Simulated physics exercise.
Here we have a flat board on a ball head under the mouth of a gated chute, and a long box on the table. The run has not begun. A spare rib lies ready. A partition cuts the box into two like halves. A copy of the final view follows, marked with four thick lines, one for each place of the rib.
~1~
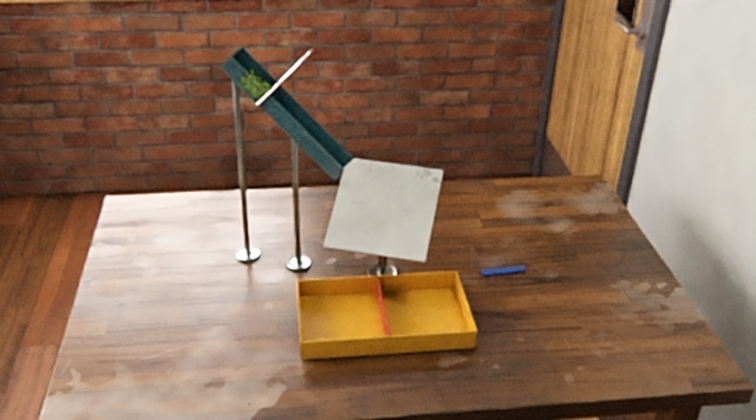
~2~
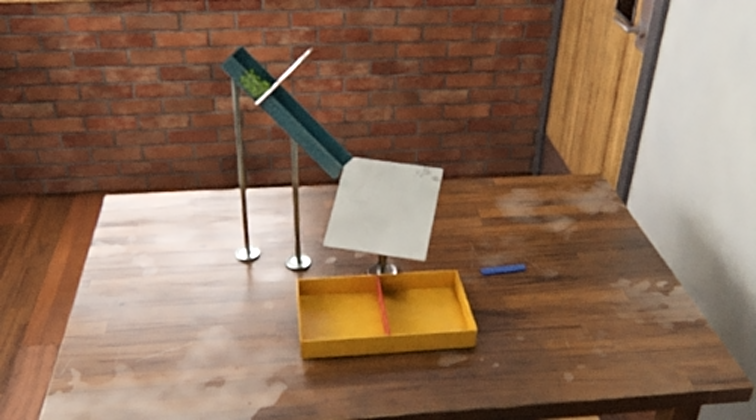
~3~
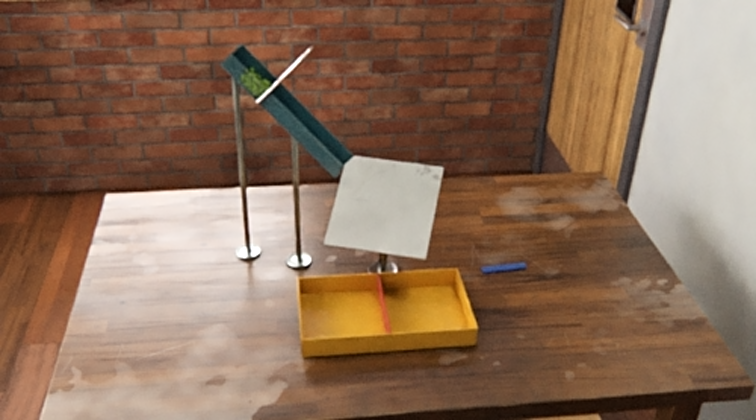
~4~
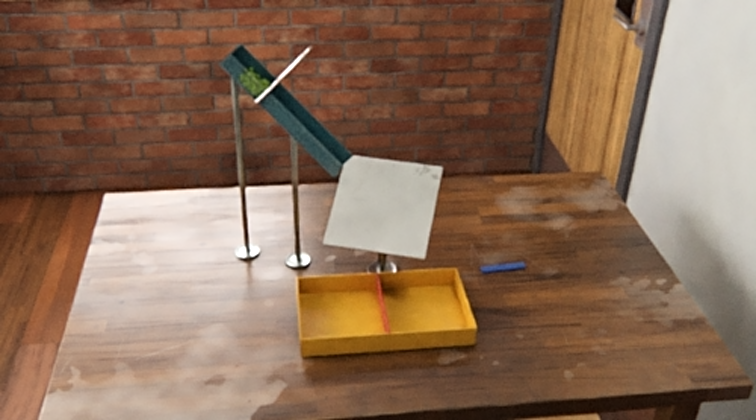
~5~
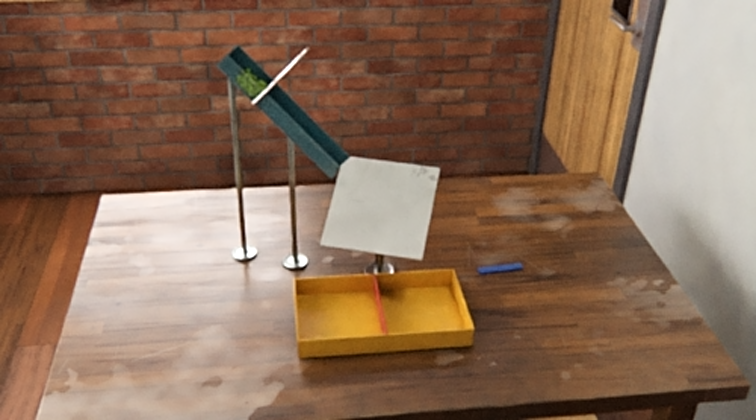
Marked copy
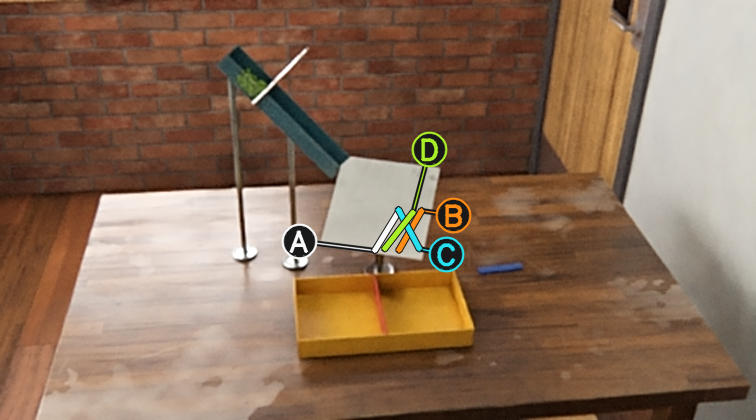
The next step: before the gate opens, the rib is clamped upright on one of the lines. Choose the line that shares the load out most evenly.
B.
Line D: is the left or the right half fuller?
The left half.
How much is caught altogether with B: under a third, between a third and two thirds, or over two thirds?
Line B gives over two thirds.
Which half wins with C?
The right half.
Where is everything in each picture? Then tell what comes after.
In the first frame, load behind the gate near (258, 85), dried peas; lip of the chute near (339, 174), sloping fairly steeply.
In the second frame, middle of the board near (384, 206), tilted fairly steeply; middle of its low edge near (373, 253); of its high edge near (394, 163).
In the third frame, front corners of the box near (302, 340) and (477, 328); front end of its middle wall near (391, 334).
In the fourth frame, middle of the load near (257, 82); lip near (339, 171).
In the fifth frame, middle of the load near (254, 84); lip near (336, 172).
On the marked copy, line A from (398, 211) to (374, 250); line B from (421, 210) to (398, 250); line C from (398, 209) to (419, 248); line D from (413, 212) to (384, 248).
For line A, of what is caught, all but a few in the left half, a small share in the right.
For line B, of what is caught, close to a third in the left half, close to two thirds in the right.
For line C, of what is caught, a small share in the left half, the bulk in the right.
For line D, of what is caught, all but a few in the left half, a small share in the right.
